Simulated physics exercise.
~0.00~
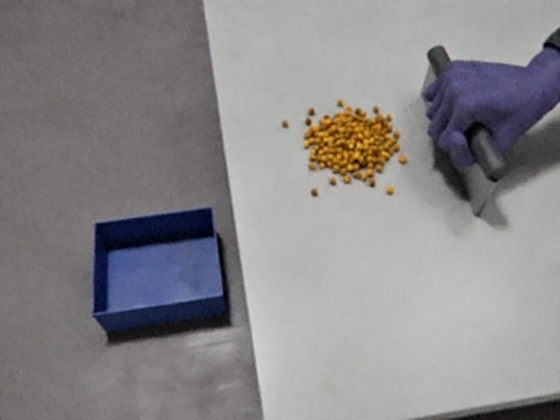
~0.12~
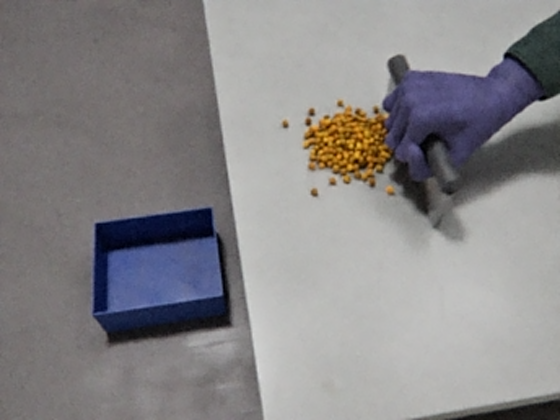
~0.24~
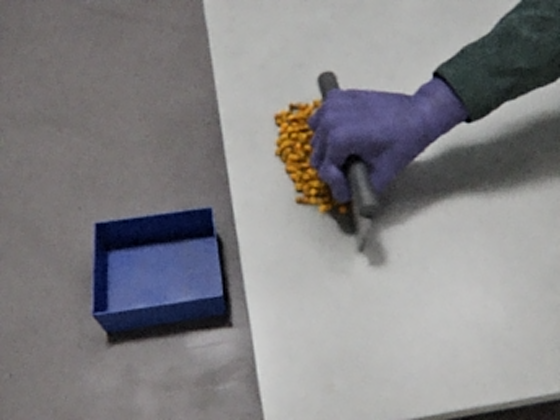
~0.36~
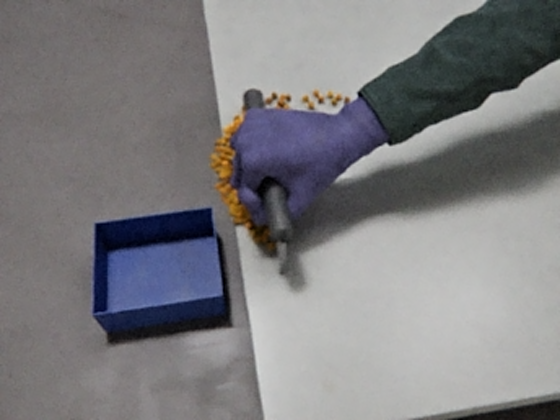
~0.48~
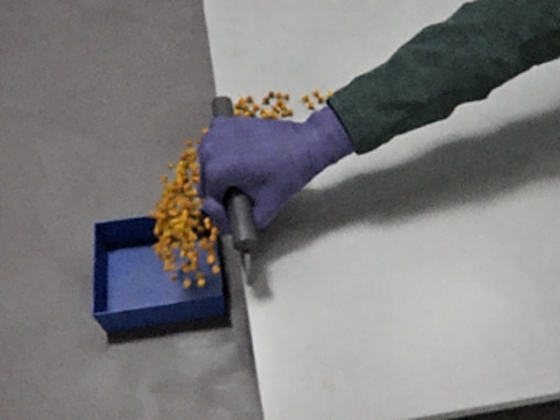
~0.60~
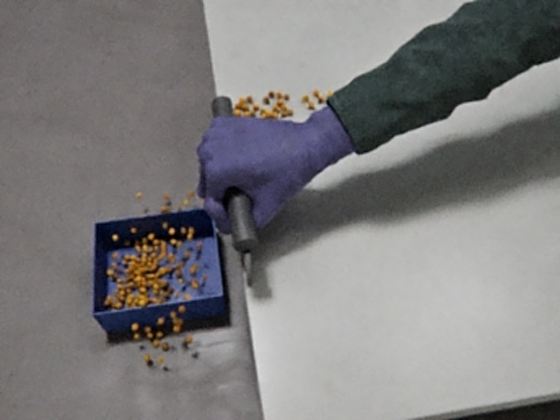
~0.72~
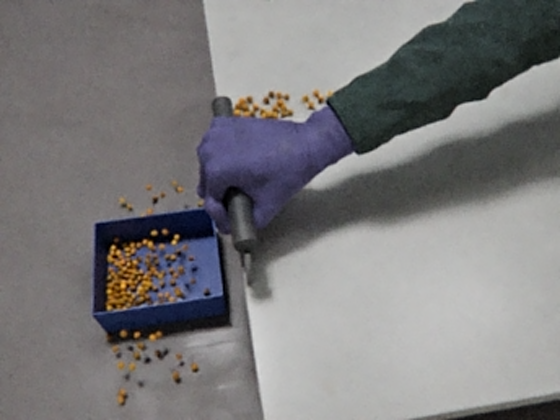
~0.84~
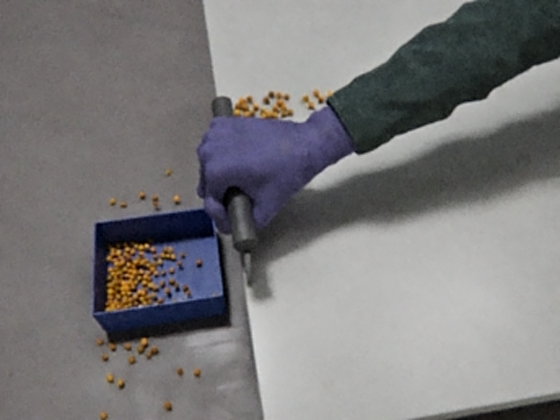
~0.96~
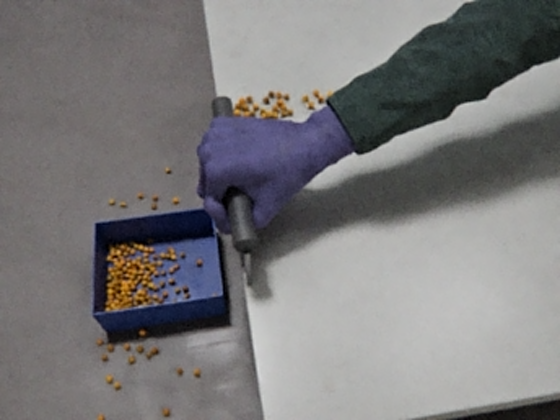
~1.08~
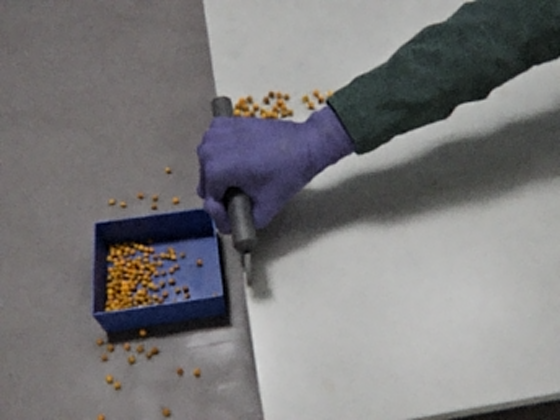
A purple-gloved hand pushed a spill of orange-yellow kernels leftward across a pale surface with a dark scraper, stopping at the edge as they poured off. Most landed in the blue tin below, while some scattered around it and a few stayed on top.
